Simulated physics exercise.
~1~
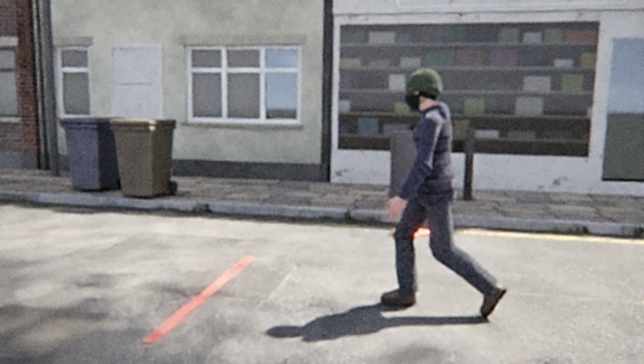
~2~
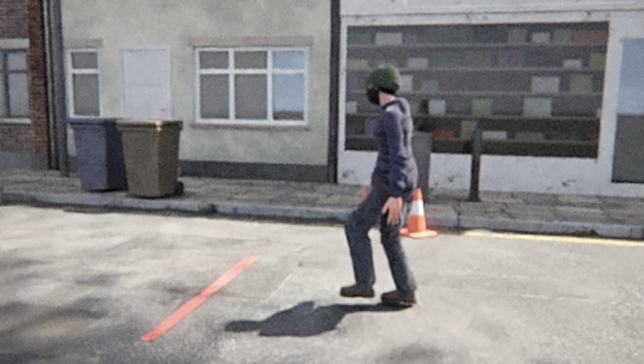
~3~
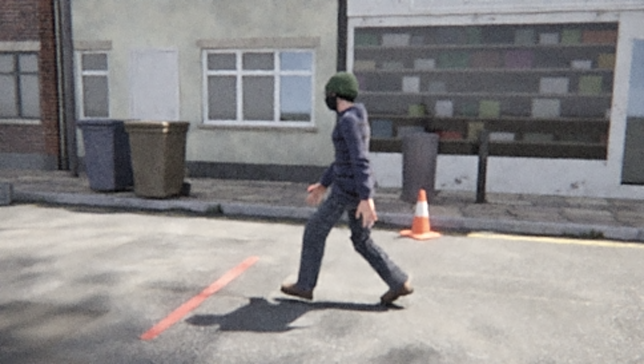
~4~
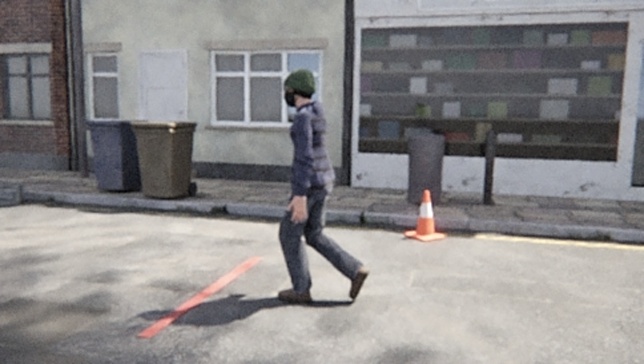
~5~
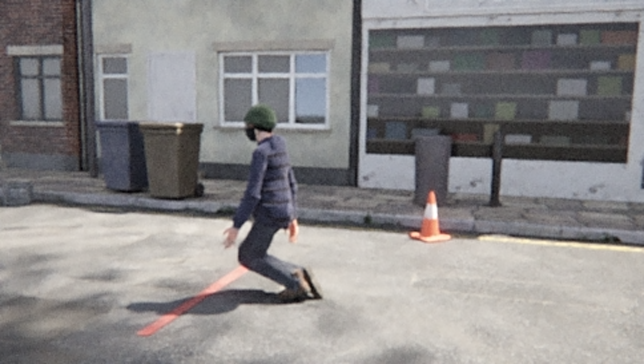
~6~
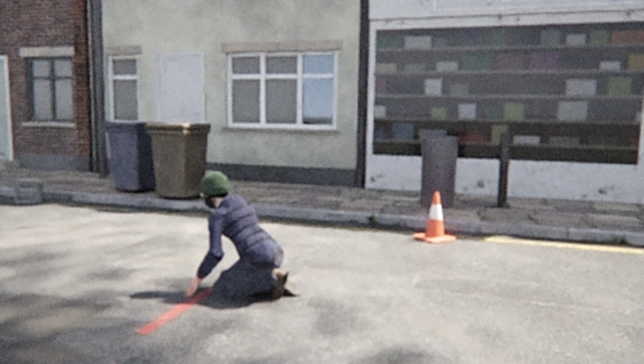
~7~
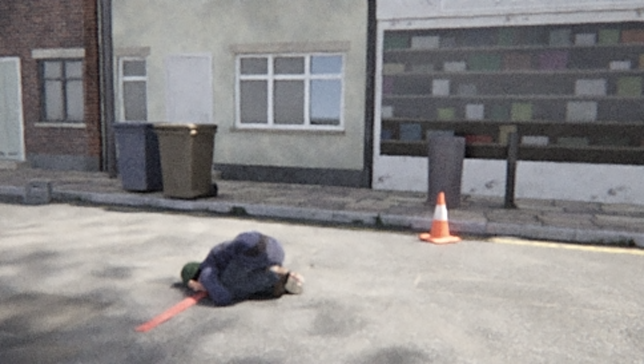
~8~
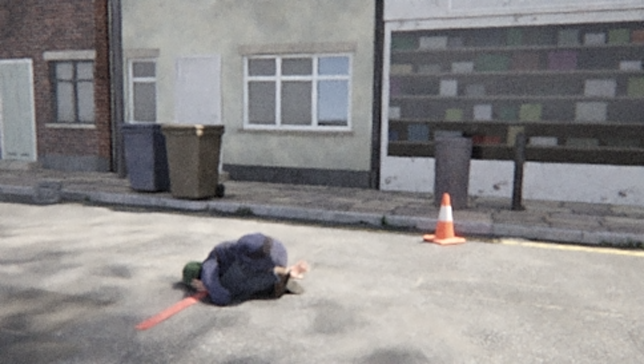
To begin with, a person in a green knit hat, dark face covering and dark clothes walks left along a sunlit street toward a red strip on the ground, passing an orange and white cone. Two wheeled bins stand by the buildings behind, and the view drifts slightly sideways. Near the strip, the person's knees bend and the body sinks to the ground. The person tips forward onto the knees, with a hand reaching down by the strip. Finally the body folds down and lies curled and still, the chest short of the red strip.
